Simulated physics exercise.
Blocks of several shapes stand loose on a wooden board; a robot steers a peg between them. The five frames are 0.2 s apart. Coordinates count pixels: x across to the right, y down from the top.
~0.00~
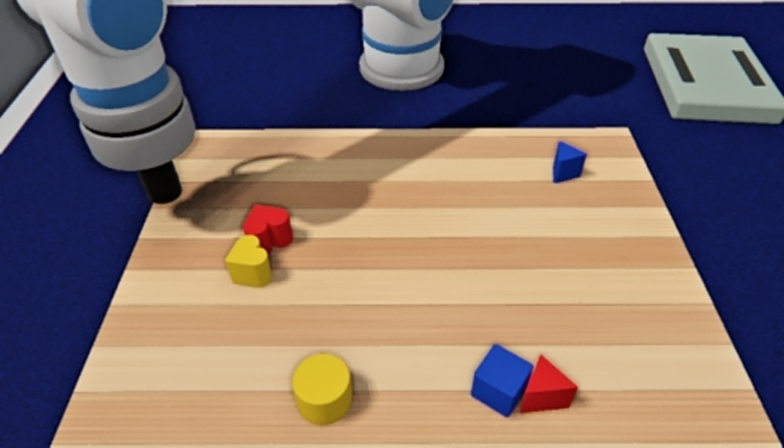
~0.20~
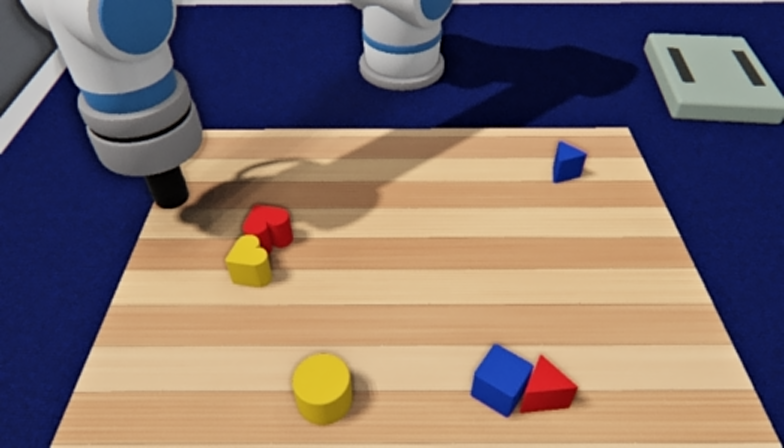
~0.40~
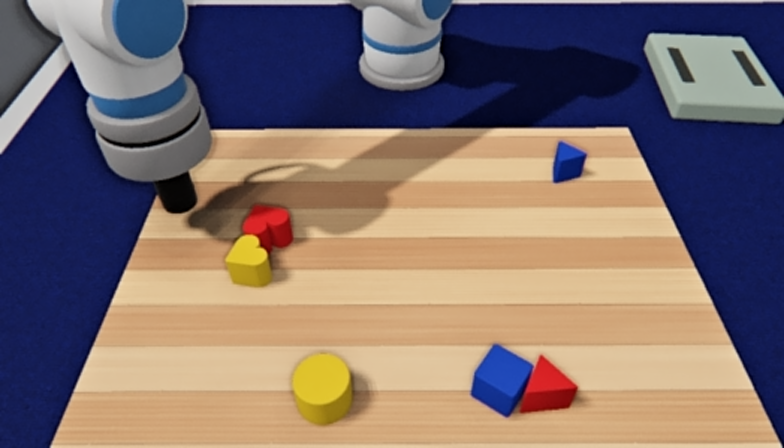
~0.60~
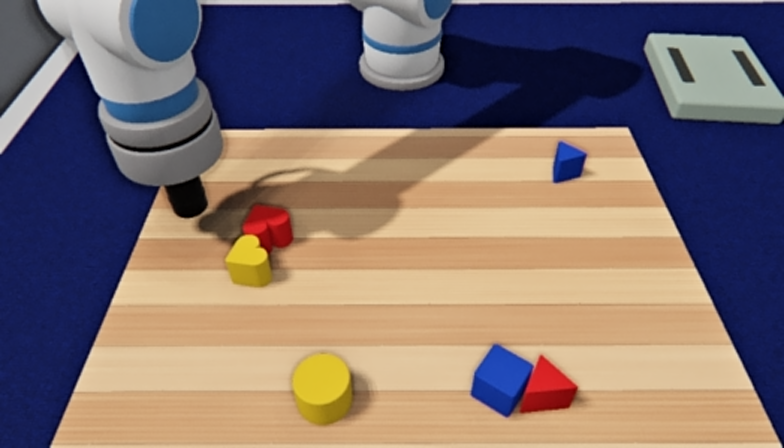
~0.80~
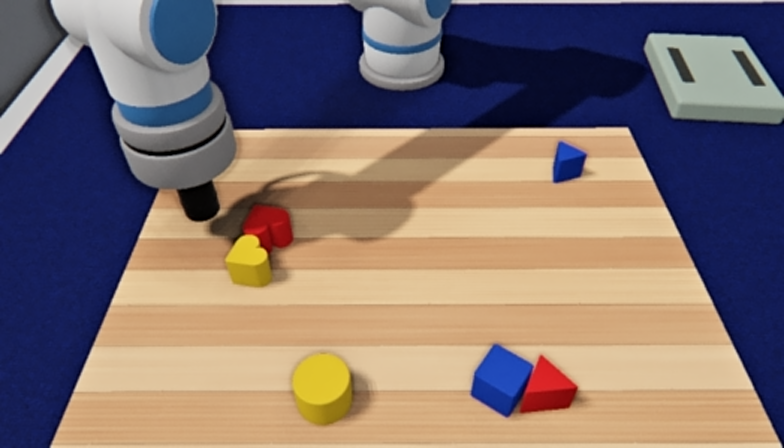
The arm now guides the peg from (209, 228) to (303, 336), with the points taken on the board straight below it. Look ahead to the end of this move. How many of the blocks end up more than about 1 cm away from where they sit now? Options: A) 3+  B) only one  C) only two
I choose B.
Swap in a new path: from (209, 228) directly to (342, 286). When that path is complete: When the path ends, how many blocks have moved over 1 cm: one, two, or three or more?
I'd say two blocks get moved.
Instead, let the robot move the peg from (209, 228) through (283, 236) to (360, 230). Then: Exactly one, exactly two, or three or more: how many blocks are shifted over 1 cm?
I reckon the push displaces only one of the blocks by more than 1 cm.
What follows on the original path. One third of the way, peg (231, 245); yellow heart block (253, 255).
Two thirds of the way, peg (262, 280); yellow heart block (288, 289); red heart block (266, 219), turned 10° anticlockwise.
At the end, peg (299, 319); yellow heart block (332, 328); red heart block (266, 219), turned 10° anticlockwise; yellow circular block unmoved.
